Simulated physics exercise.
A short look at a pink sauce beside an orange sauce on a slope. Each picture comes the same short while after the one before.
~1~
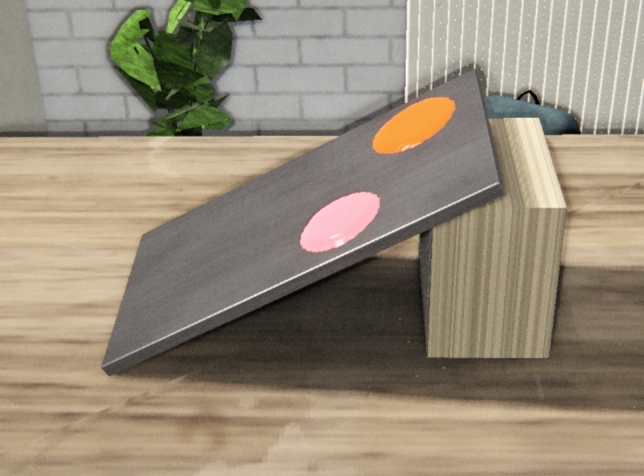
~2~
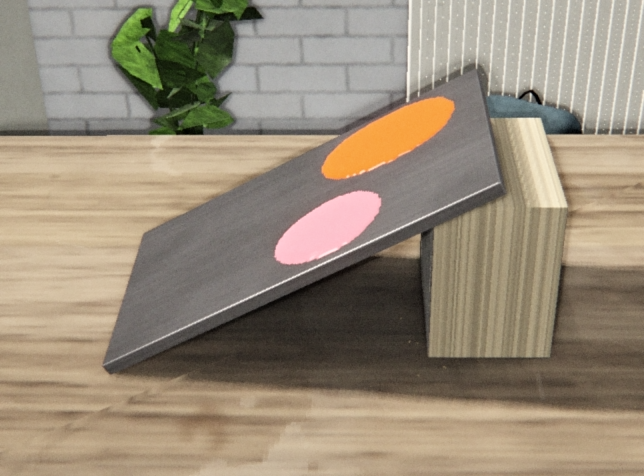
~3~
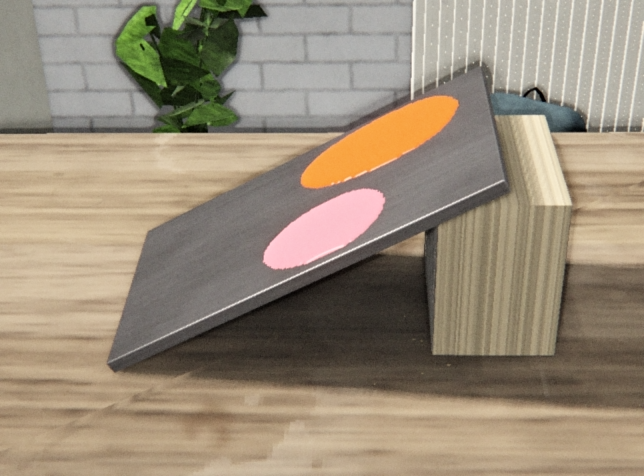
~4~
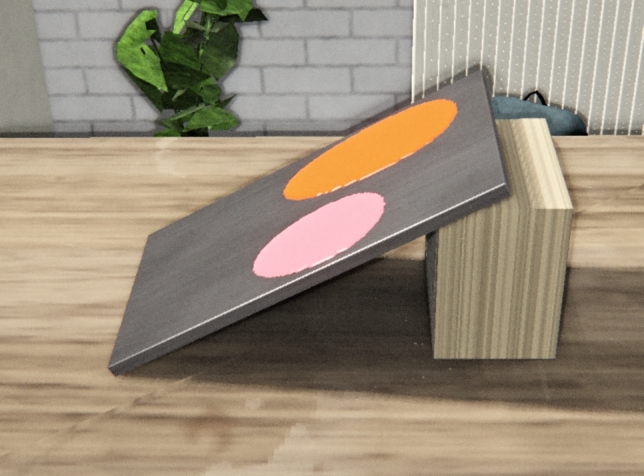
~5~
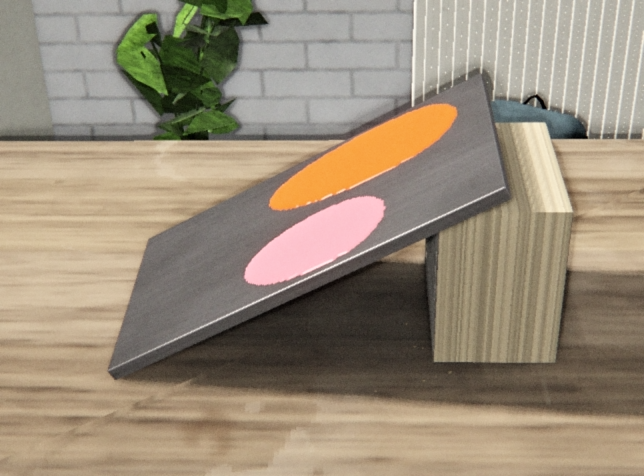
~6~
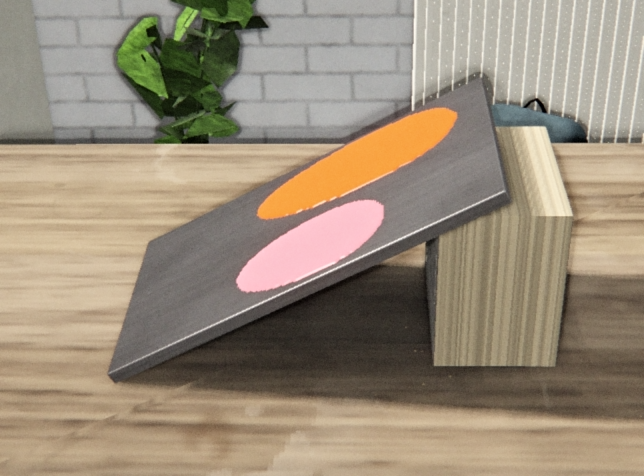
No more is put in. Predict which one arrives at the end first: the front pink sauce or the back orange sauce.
The winner is going to be the one that isn't up forward.
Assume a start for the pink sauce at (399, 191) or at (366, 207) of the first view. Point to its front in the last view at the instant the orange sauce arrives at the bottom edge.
Its tip is at (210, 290) in the first case and at (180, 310) in the second.
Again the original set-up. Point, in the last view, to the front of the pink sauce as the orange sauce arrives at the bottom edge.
My best guess for the front is close to (164, 314).
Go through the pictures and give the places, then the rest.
In the first picture, tip of the pink sauce half way down; tip of the orange sauce (381, 139) a quarter of the way down.
In the second picture, tip of the pink sauce (284, 246) half way down; tip of the orange sauce half way down.
In the third picture, tip of the pink sauce half way down; tip of the orange sauce (311, 173) half way down.
In the fourth picture, tip of the pink sauce (267, 258) half way down; tip of the orange sauce half way down.
In the fifth picture, tip of the pink sauce three quarters of the way down; tip of the orange sauce (279, 197) half way down.
In the sixth picture, tip of the pink sauce (249, 273) three quarters of the way down; tip of the orange sauce three quarters of the way down.
A moment on, the pink sauce is three quarters of the way down; the orange sauce is three quarters of the way down.
Further on, the pink sauce is three quarters of the way down; the orange sauce is close to the edge.
When it is over, the pink sauce is close to the edge; the orange sauce is at the low edge.
